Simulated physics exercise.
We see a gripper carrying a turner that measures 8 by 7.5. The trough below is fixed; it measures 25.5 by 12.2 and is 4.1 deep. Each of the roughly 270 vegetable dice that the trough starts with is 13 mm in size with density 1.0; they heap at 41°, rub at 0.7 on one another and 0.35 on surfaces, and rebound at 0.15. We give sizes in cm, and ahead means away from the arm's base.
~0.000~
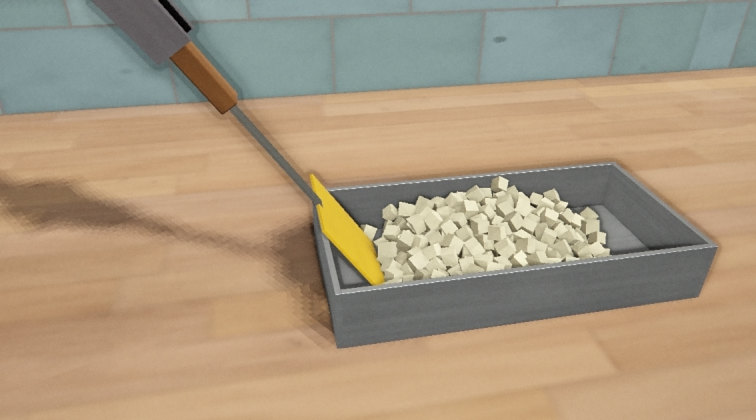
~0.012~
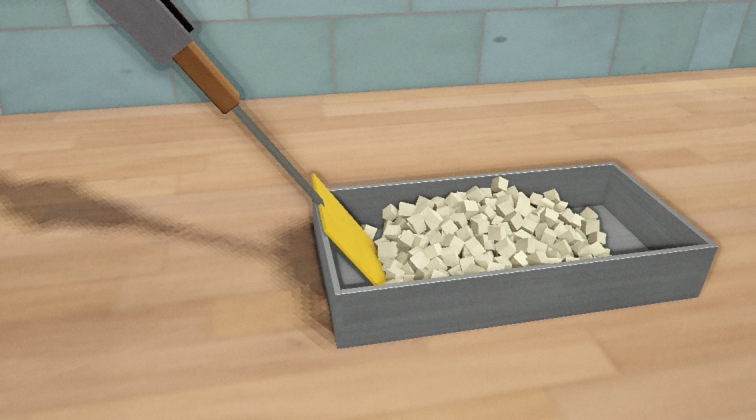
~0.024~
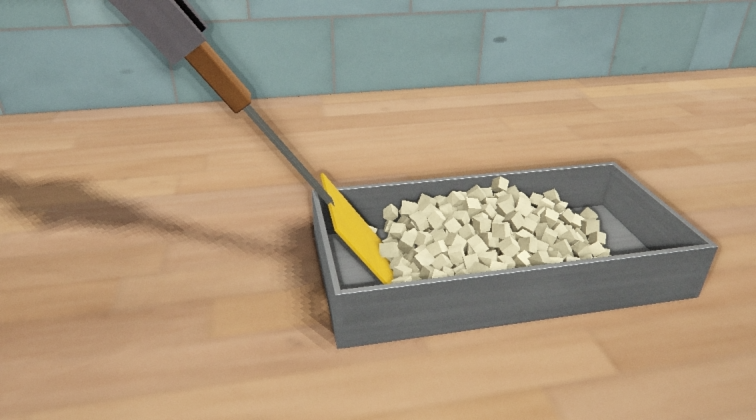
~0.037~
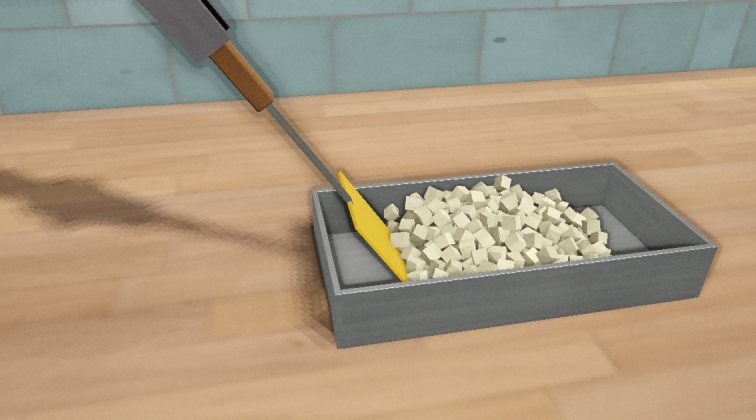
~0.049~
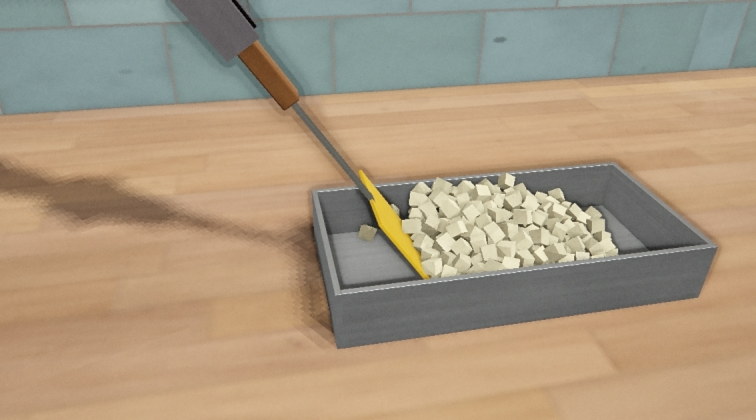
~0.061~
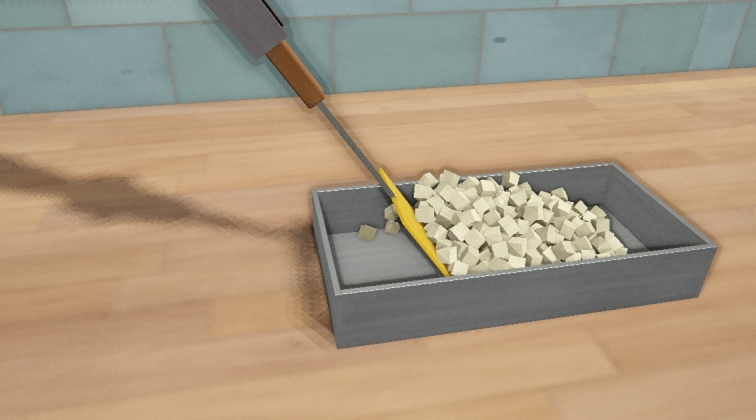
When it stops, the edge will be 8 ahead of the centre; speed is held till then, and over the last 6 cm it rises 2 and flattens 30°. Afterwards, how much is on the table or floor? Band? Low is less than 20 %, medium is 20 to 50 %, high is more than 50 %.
Medium.
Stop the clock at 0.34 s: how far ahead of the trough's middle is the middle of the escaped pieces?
Distance ahead of centre: Approx. 18 cm.
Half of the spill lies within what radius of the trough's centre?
Close to 24 cm from the centre.
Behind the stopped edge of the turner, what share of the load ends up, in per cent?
Estimated share: Around 30 %.
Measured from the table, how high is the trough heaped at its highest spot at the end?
5.5 cm.
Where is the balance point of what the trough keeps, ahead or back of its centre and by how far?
Ahead of centre, near 6.5 centimetres.
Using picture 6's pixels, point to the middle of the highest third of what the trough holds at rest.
(620, 213).
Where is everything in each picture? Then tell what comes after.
The first picture shows the turner top edge at (317, 200), sloping 56°; upper third of the load around (488, 229), from x 365 to 625, top at y 185; 272 in the trough.
The second picture shows the turner top edge at (318, 200), sloping 56°; upper third of the load around (488, 229), from x 365 to 625, top at y 185.
The third picture shows the turner top edge at (328, 199), sloping 56°; upper third of the load around (487, 227), from x 365 to 625, top at y 185.
The fourth picture shows the turner top edge at (347, 198), sloping 56°; upper third of the load around (485, 225), from x 365 to 625, top at y 185.
The fifth picture shows the turner top edge at (369, 195), sloping 56°; upper third of the load around (491, 223), from x 365 to 635, top at y 180.
The sixth picture shows the turner top edge at (391, 193), sloping 56°; upper third of the load around (490, 219), from x 365 to 645, top at y 180; 272 in the trough.
After 0.09 s, sloping 56°, highest piece 7 above the table; 272 in the trough.
After 0.12 s, sloping 47°, highest piece 8 above the table; 271 in the trough, 1 on the blade or in flight.
After 0.34 s, sloping 26°, highest piece 11 above the table; 179 in the trough, 73 on the table or floor, 20 on the blade or in flight.
After 1.39 s, sloping 26°, highest piece 5 above the table; 178 in the trough, 94 on the table or floor.
In the end, 178 in the trough, 94 on the table or floor. That is 35 % on the table or floor.
